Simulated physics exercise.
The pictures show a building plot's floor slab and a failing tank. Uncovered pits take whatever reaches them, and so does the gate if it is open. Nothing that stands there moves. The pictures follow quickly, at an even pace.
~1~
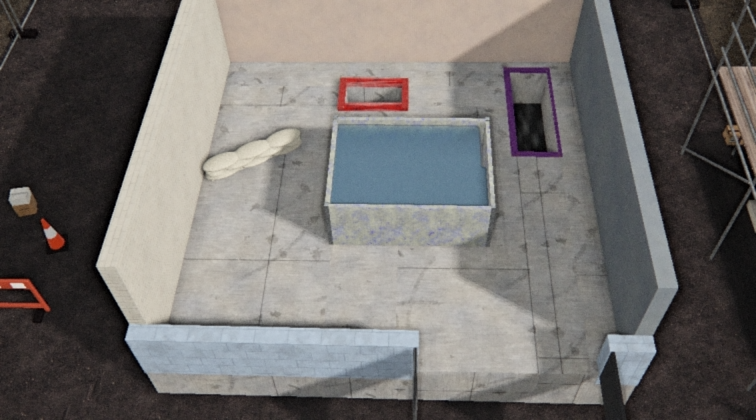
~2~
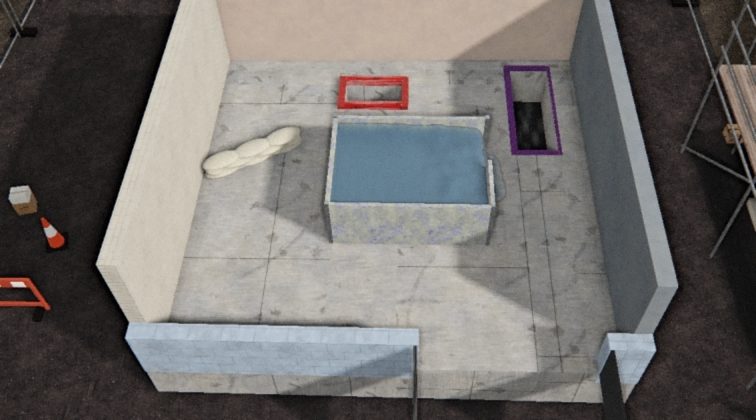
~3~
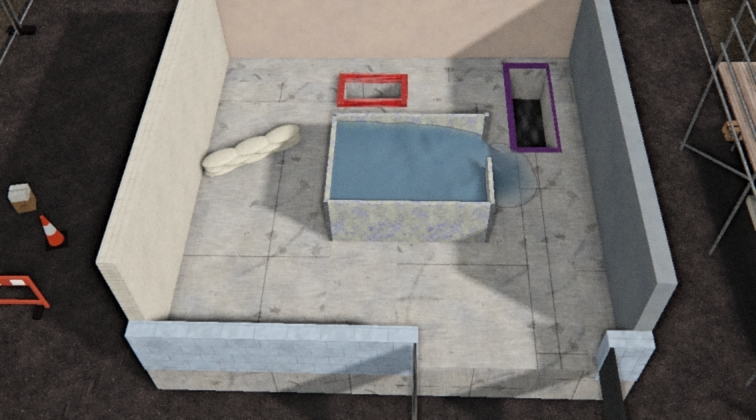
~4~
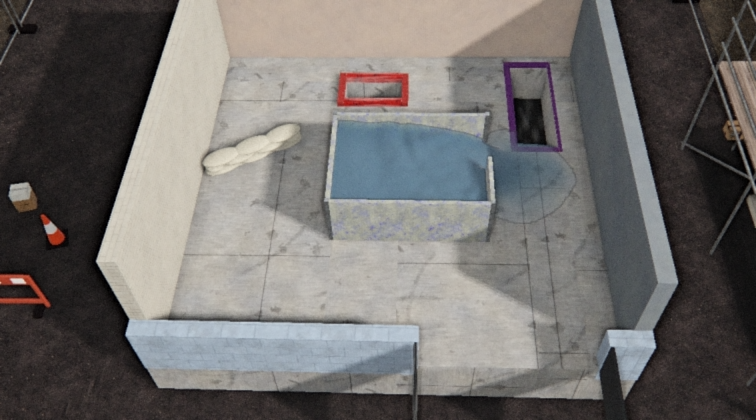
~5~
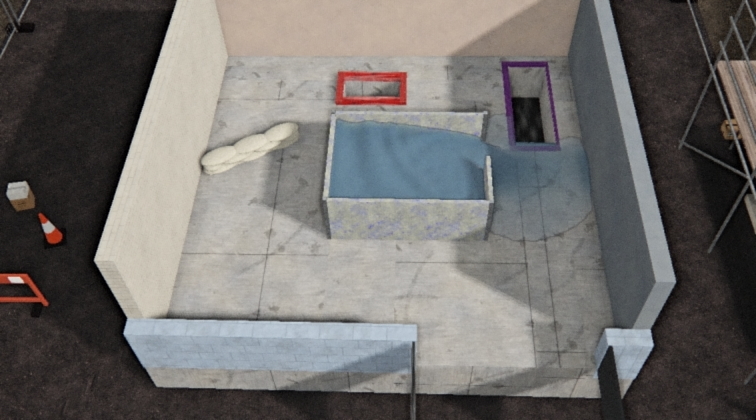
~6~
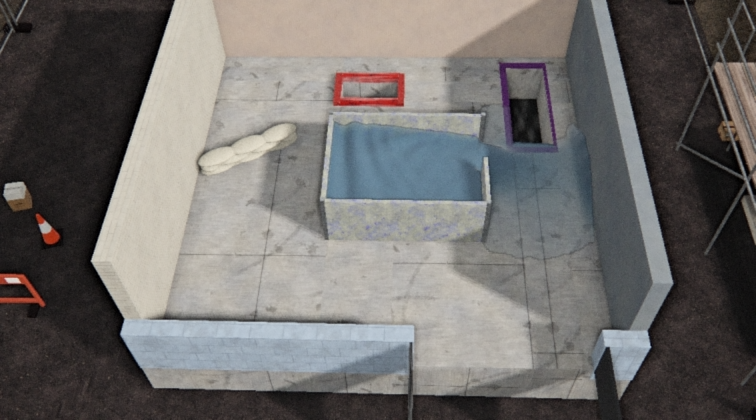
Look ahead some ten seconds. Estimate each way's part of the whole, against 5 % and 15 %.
In the end: The gate takes more than 15 %; the purple pit takes more than 15 %; the red pit takes less than 5 %.
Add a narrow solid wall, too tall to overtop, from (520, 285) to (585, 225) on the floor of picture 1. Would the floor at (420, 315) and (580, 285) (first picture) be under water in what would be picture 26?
In that order: Under water, covered.
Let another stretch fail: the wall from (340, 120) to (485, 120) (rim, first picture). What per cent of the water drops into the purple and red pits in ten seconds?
Parts in a hundred: Purple 35, red 25.
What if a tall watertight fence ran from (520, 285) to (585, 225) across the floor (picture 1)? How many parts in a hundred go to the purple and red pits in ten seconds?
Parts in a hundred: Purple 50, red 0.
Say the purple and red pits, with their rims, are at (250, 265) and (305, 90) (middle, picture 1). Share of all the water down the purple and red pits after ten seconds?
In per cent: Purple 4, red 6.
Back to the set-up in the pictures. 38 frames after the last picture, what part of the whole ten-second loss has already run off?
Near 75 in a hundred.
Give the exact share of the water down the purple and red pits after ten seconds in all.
About 44 and 0 per cent.
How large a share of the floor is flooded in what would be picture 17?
Some 25 per cent.
A moment on, water covers 15 % of the floor; the gate 0 %, the purple pit 6 %, the red pit 0 %.
Next, water covers 25 % of the floor; the gate 1 %, the purple pit 13 %, the red pit 0 %.
Then, water covers 35 % of the floor; the gate 8 %, the purple pit 23 %, the red pit 0 %.
Later, water covers 40 % of the floor; the gate 17 %, the purple pit 34 %, the red pit 0 %.
In the end, water covers 40 % of the floor; the gate 24 %, the purple pit 43 %, the red pit 0 %.
